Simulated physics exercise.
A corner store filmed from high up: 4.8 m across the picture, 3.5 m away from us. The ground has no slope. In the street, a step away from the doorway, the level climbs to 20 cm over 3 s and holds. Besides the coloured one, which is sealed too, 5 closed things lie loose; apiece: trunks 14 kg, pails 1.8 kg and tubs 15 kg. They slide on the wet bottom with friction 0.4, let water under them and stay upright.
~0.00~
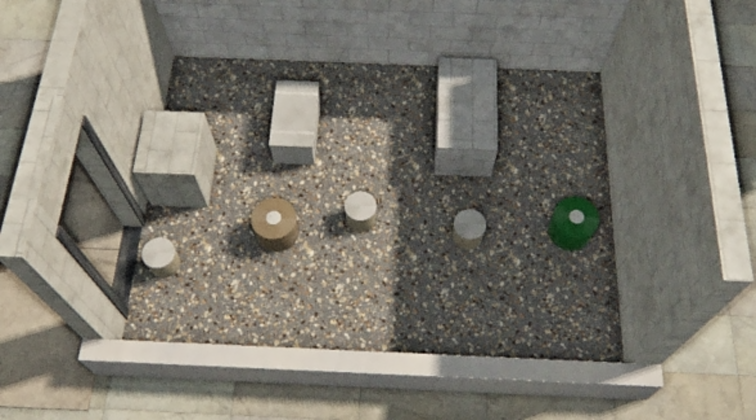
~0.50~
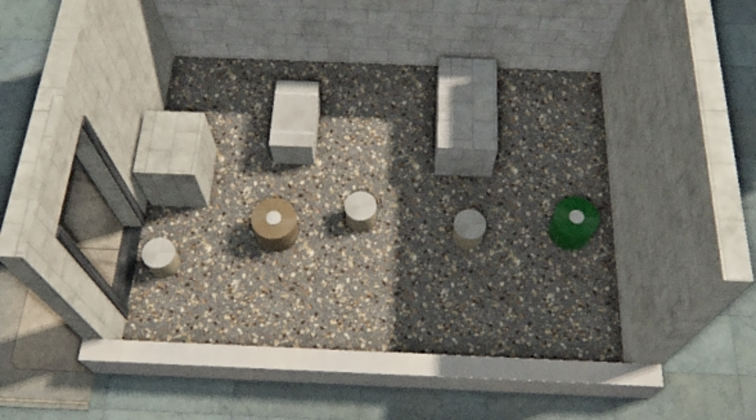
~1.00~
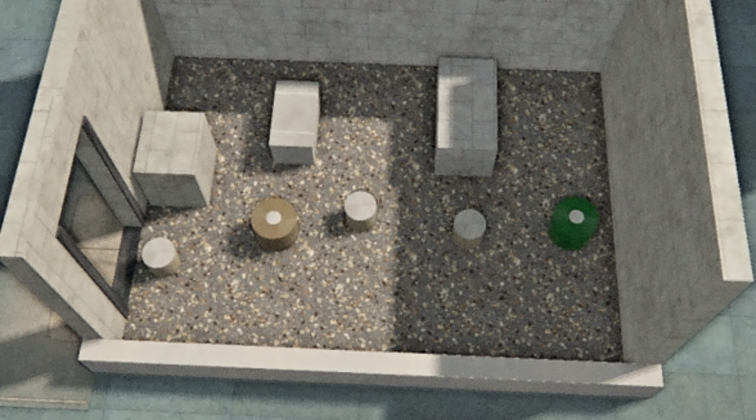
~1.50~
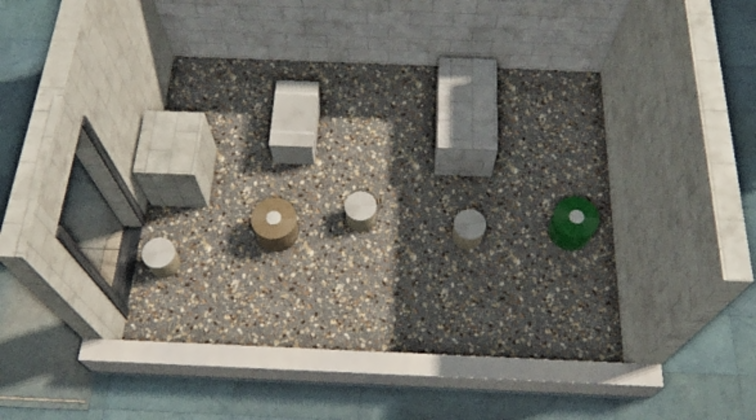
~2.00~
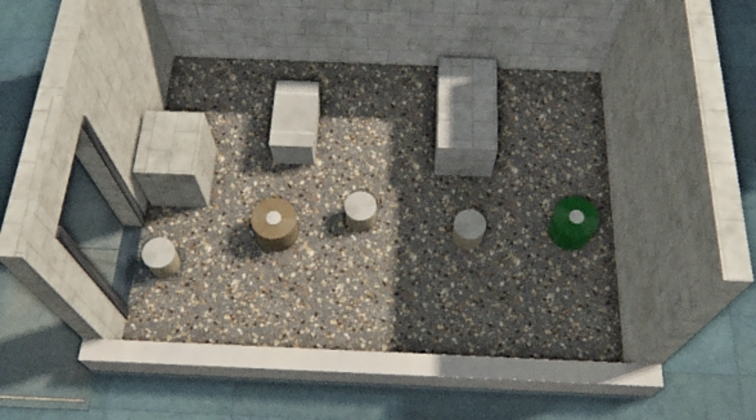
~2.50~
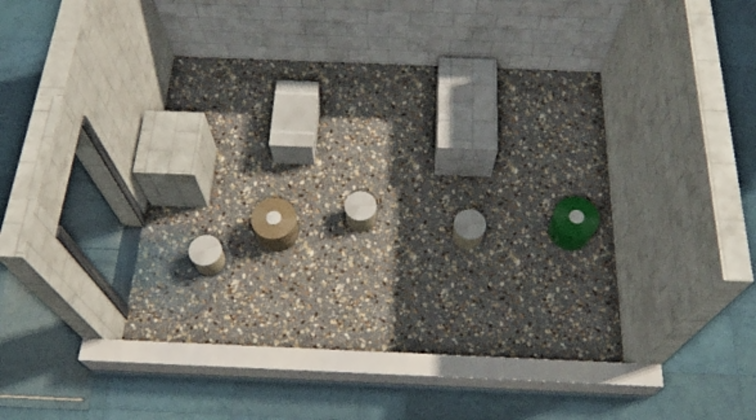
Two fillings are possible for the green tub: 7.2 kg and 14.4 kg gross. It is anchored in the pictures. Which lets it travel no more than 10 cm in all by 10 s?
For it, neither weight holds it.
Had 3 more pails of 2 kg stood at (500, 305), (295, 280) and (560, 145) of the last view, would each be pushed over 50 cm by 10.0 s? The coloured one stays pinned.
In that order: More, past it, more.
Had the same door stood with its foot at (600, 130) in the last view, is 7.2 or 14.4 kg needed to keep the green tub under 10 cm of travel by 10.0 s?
In that case only the higher weight holds it.
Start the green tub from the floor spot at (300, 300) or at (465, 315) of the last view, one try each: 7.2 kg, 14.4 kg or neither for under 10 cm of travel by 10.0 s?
In that order: Neither is enough; neither is enough.
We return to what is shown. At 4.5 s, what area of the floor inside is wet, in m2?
About 7.0 m2.
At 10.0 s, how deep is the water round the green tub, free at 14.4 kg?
About 6 cm.
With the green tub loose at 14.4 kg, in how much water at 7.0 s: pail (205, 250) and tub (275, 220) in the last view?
Roughly 9 and 4 cm.
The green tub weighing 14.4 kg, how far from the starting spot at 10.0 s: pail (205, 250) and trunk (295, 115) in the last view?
In turn: 450 cm, 5 cm.
After 3.5 s the green tub would be 0 cm from its start with 7.2 kg and 0 cm from its start with 14.4 kg; 0 cm of water round it then.
After 4.5 s the green tub would be 0 cm from its start with 7.2 kg and 0 cm from its start with 14.4 kg; 0 cm of water round it then.
After 7.0 s the green tub would be 13 cm from its start with 7.2 kg and 0 cm from its start with 14.4 kg; 5 cm of water round it then.
After 10.0 s the green tub would be 156 cm from its start with 7.2 kg and 59 cm from its start with 14.4 kg; 6 cm of water round it then.
